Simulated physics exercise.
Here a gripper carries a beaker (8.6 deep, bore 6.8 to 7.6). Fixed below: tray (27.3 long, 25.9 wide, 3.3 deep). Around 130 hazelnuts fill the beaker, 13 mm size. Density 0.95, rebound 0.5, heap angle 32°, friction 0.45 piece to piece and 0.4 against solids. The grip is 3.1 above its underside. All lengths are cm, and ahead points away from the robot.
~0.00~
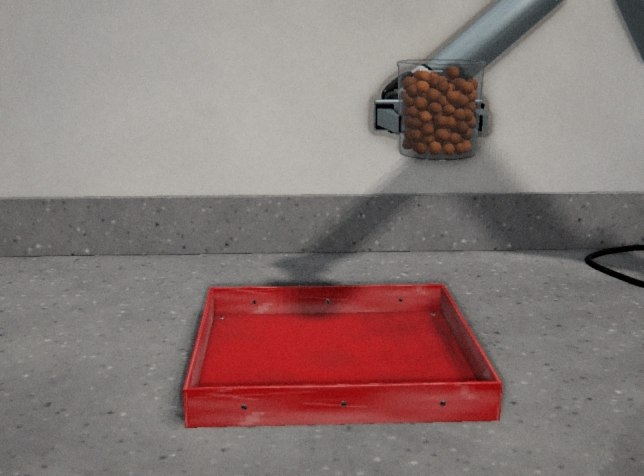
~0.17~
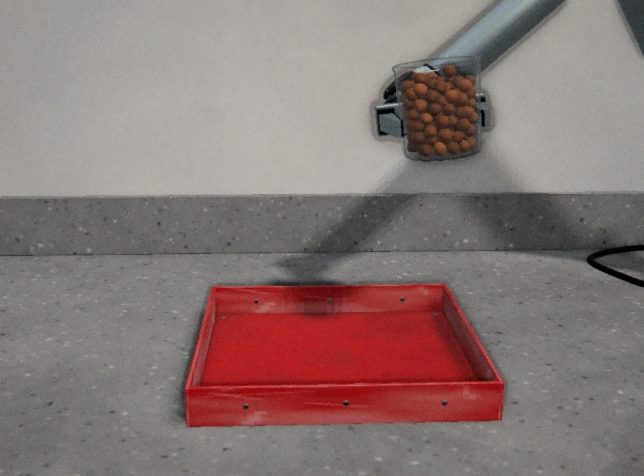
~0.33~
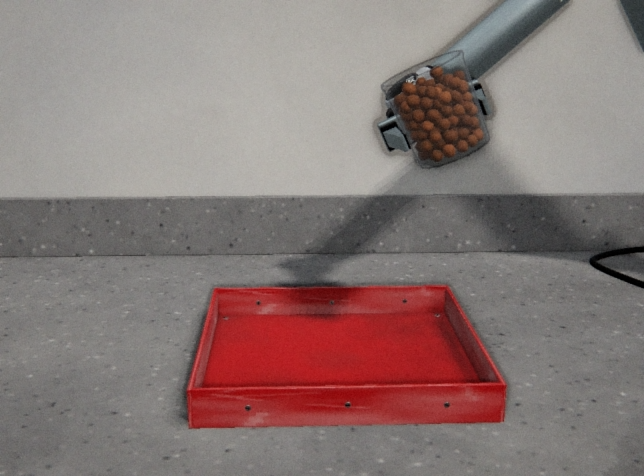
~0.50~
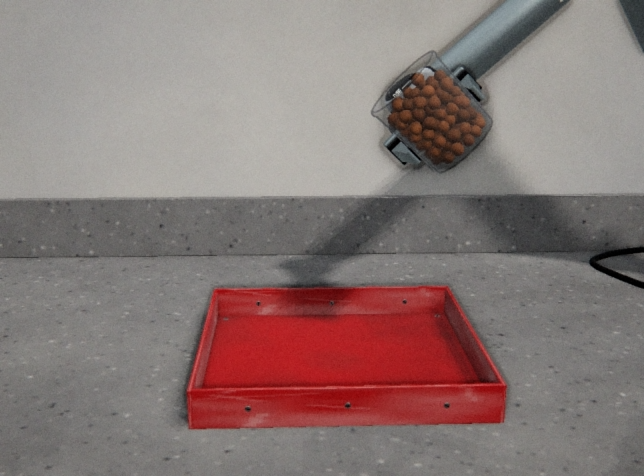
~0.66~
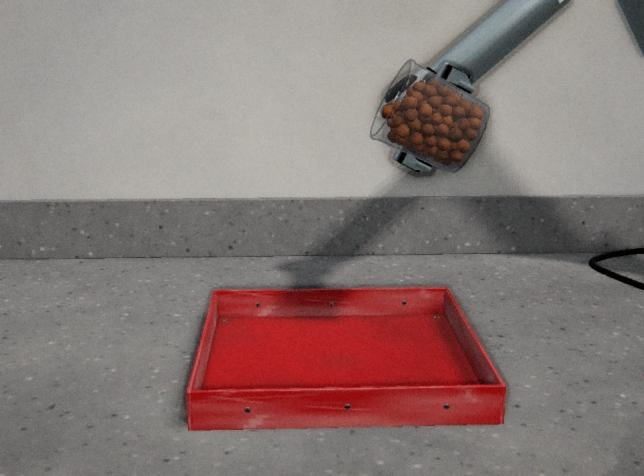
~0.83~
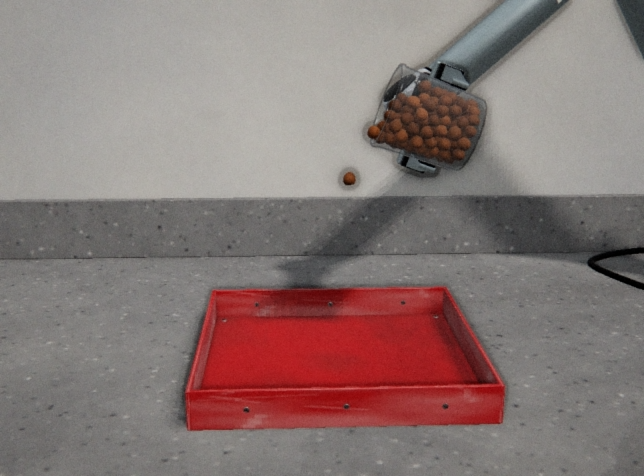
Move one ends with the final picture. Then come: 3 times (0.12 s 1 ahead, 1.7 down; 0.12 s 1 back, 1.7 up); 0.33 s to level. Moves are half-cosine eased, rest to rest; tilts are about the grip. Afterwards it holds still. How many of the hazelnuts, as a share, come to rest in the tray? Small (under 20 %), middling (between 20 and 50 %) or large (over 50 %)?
Answer: Small; under 20 % of the hazelnuts finish in the tray.
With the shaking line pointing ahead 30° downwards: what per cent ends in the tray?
About 15 per cent.
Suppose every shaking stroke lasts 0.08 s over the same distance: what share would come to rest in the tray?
It would be near 10 per cent.
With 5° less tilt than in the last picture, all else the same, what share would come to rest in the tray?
It would be near 0 per cent.
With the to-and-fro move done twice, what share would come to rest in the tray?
In that case some 5 per cent.
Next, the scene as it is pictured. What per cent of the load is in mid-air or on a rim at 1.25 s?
Roughly 2 per cent.
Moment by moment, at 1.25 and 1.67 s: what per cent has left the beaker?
In turn: 5, 5.
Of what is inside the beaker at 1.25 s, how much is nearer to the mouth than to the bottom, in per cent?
Roughly 40 per cent.
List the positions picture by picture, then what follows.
The first picture shows beaker middle at (439, 110), level; upper third of the load around (441, 90), from x 410 to 475, top at y 75; 130 in the beaker.
The second picture shows beaker middle at (440, 110), tilted 7° forward; upper third of the load around (440, 90), from x 405 to 470, top at y 70.
The third picture shows beaker middle at (439, 112), tilted 24° forward; upper third of the load around (436, 93), from x 400 to 480, top at y 75.
The fourth picture shows beaker middle at (434, 116), tilted 46° forward; upper third of the load around (432, 99), from x 395 to 480, top at y 75.
The fifth picture shows beaker middle at (432, 120), tilted 63° forward; upper third of the load around (430, 106), from x 390 to 480, top at y 85.
The sixth picture shows beaker middle at (430, 121), tilted 70° forward; upper third of the load around (433, 109), from x 350 to 475, top at y 85; 129 in the beaker, 1 in flight or on a rim.
After 1.25 s, tilted 70° forward, highest piece 27 above the table; 123 in the beaker, 4 in the tray, 3 in flight or on a rim.
After 1.67 s, tilted 50° forward, highest piece 28 above the table; 123 in the beaker, 7 in the tray.
After 2.08 s, level, highest piece 30 above the table; 123 in the beaker, 7 in the tray.
After 3.13 s, level, highest piece 29 above the table; 123 in the beaker, 7 in the tray.
At rest, 123 in the beaker, 7 in the tray. That is 5 % in the tray.
